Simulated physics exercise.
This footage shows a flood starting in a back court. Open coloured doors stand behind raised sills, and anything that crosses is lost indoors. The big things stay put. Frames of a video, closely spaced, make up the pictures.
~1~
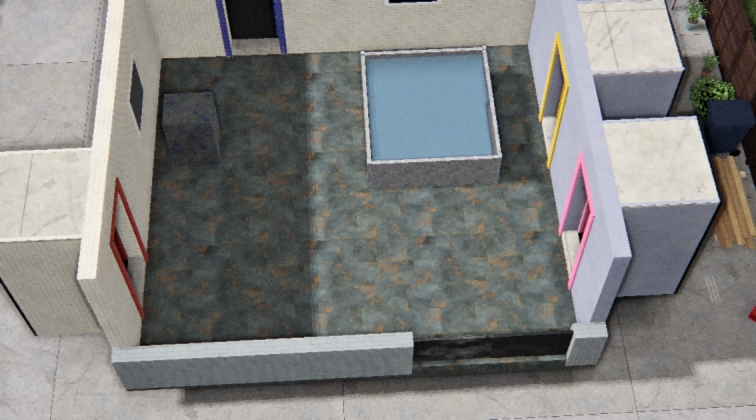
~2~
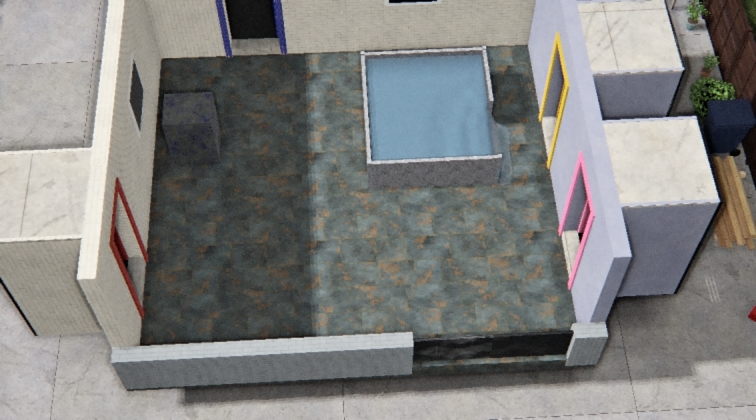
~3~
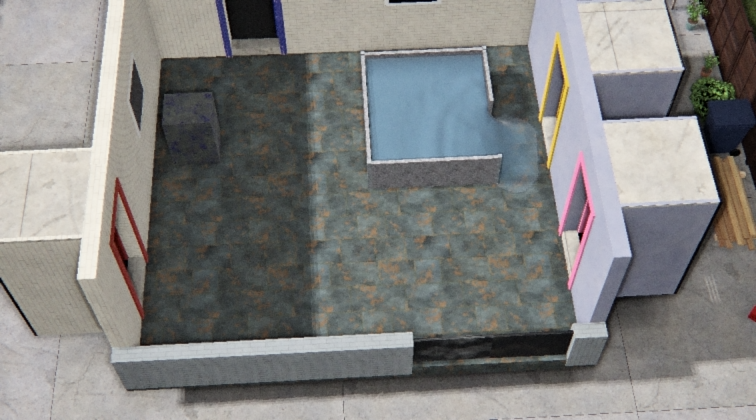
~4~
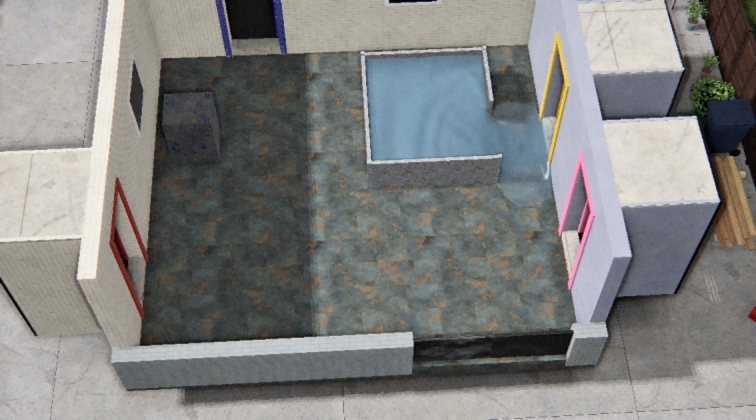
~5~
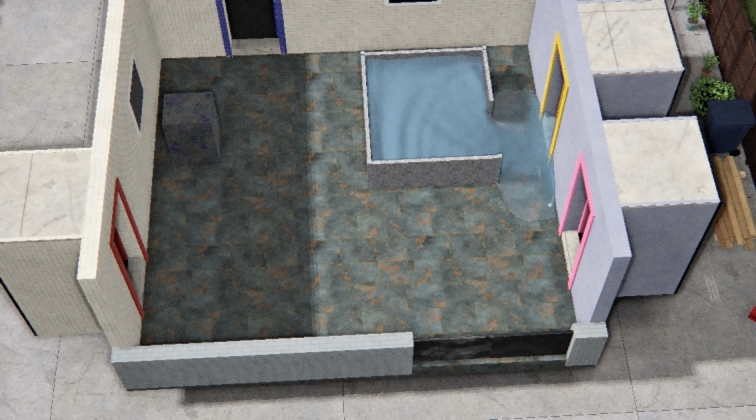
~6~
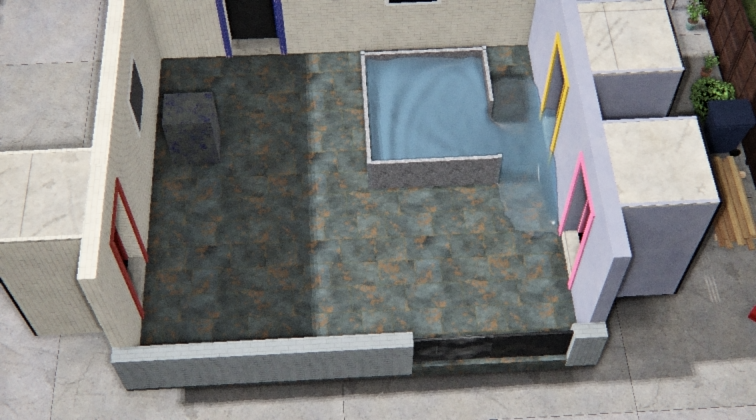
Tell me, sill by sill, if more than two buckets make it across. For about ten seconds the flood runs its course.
In the end the pink door stays inside what's allowed there, the yellow door goes beyond what's allowed there, the blue door stays inside what's allowed there, the red door stays inside what's allowed there.
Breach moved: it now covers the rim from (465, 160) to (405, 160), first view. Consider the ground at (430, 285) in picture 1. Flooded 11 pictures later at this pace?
By then I'd expect it to be drenched.
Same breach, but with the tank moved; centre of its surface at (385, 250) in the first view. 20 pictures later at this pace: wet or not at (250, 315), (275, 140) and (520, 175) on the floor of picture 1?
As listed: No water, free of water, under water.
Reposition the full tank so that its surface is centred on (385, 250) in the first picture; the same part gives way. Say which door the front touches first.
The one in pink, I reckon.
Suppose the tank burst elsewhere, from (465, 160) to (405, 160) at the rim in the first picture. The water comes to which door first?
It's the one in pink.
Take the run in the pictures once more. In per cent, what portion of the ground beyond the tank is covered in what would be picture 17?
That works out at 25 %.
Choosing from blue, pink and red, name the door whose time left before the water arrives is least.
That would be the door marked pink.
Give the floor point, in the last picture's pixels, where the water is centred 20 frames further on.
Near pixel (452, 164).
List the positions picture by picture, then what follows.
The water tank at (429, 106) is whole and still, in the first picture.
The front is at (499, 125), out from the gap at (491, 144), in the second picture.
Water pours out at (491, 146) and has run to (530, 129), in the third picture.
Water pours out at (491, 147) and has run to (537, 110), in the fourth picture.
Water pours out at (491, 147) and has run to (555, 215), in the fifth picture.
The front is at (531, 79), out from the gap at (491, 146), in the sixth picture.
A moment on, water covers 15 % of the floor; the pink door wet at the sill, nothing in, the yellow door far over two buckets in, the blue door not reached, the red door not reached.
Next, water covers 25 % of the floor; the pink door wet at the sill, nothing in, the yellow door far over two buckets in, the blue door not reached, the red door not reached.
Then, water covers 35 % of the floor; the pink door wet at the sill, nothing in, the yellow door far over two buckets in, the blue door not reached, the red door not reached.
Later, water covers 80 % of the floor; the pink door wet at the sill, nothing in, the yellow door far over two buckets in, the blue door wet at the sill, nothing in, the red door wet at the sill, nothing in.
In the end, water covers 95 % of the floor; the pink door wet at the sill, nothing in, the yellow door far over two buckets in, the blue door wet at the sill, nothing in, the red door wet at the sill, nothing in.
